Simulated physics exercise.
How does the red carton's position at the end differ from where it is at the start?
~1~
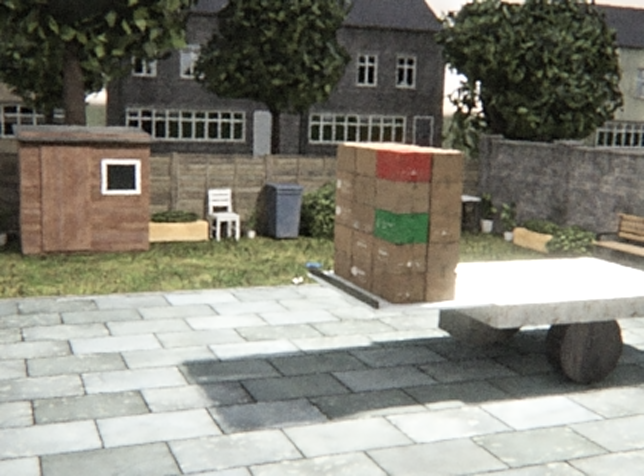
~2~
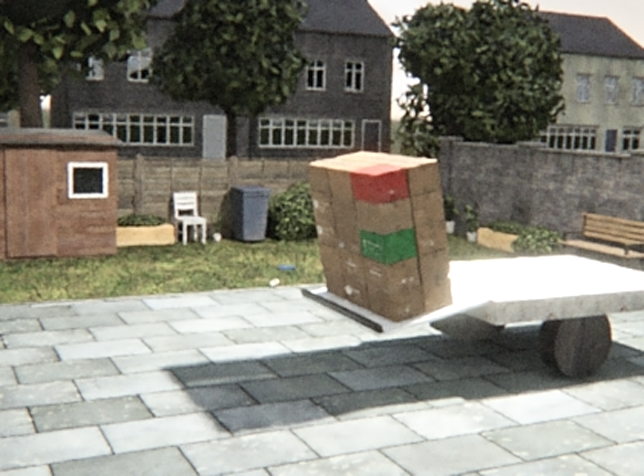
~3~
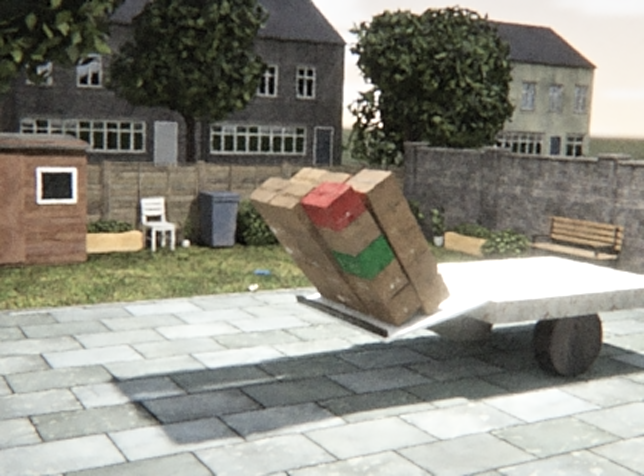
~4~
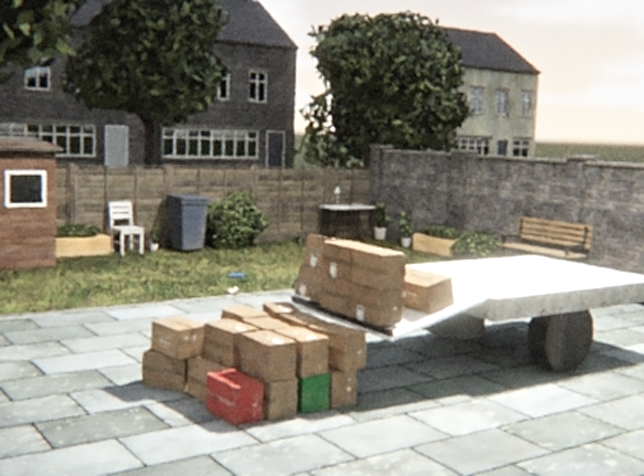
At the start the red carton is at the top of the upright stack on the flap. By the end it lies on the paving, lower and further to the left, at the front of the fallen cartons.
